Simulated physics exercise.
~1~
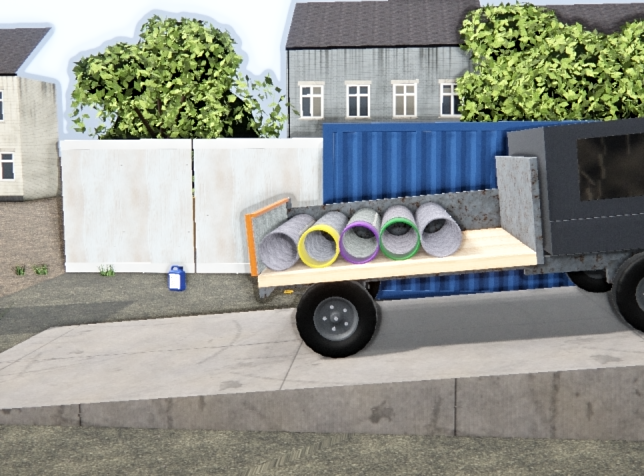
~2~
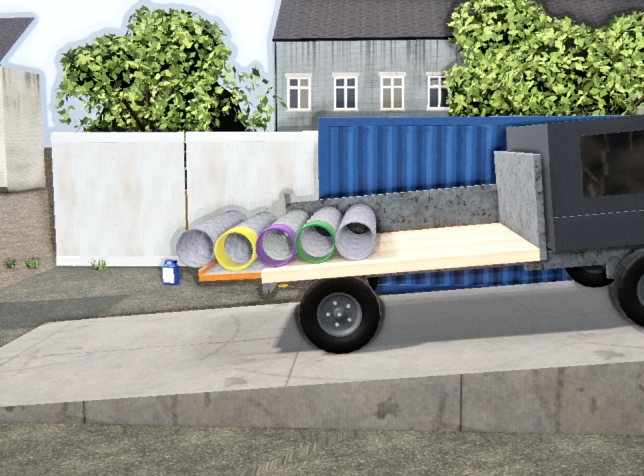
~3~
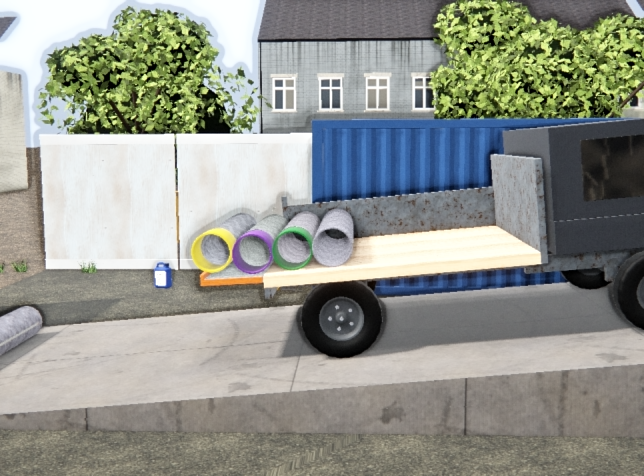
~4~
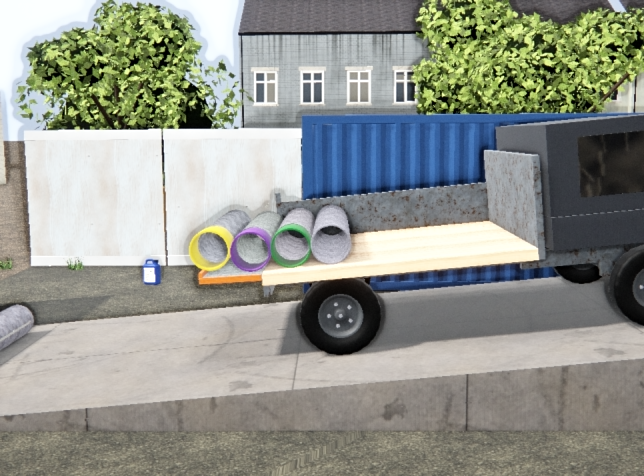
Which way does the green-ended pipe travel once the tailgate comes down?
It rolls to the left along the truck bed, towards the lowered tailgate, and comes to rest still aboard.
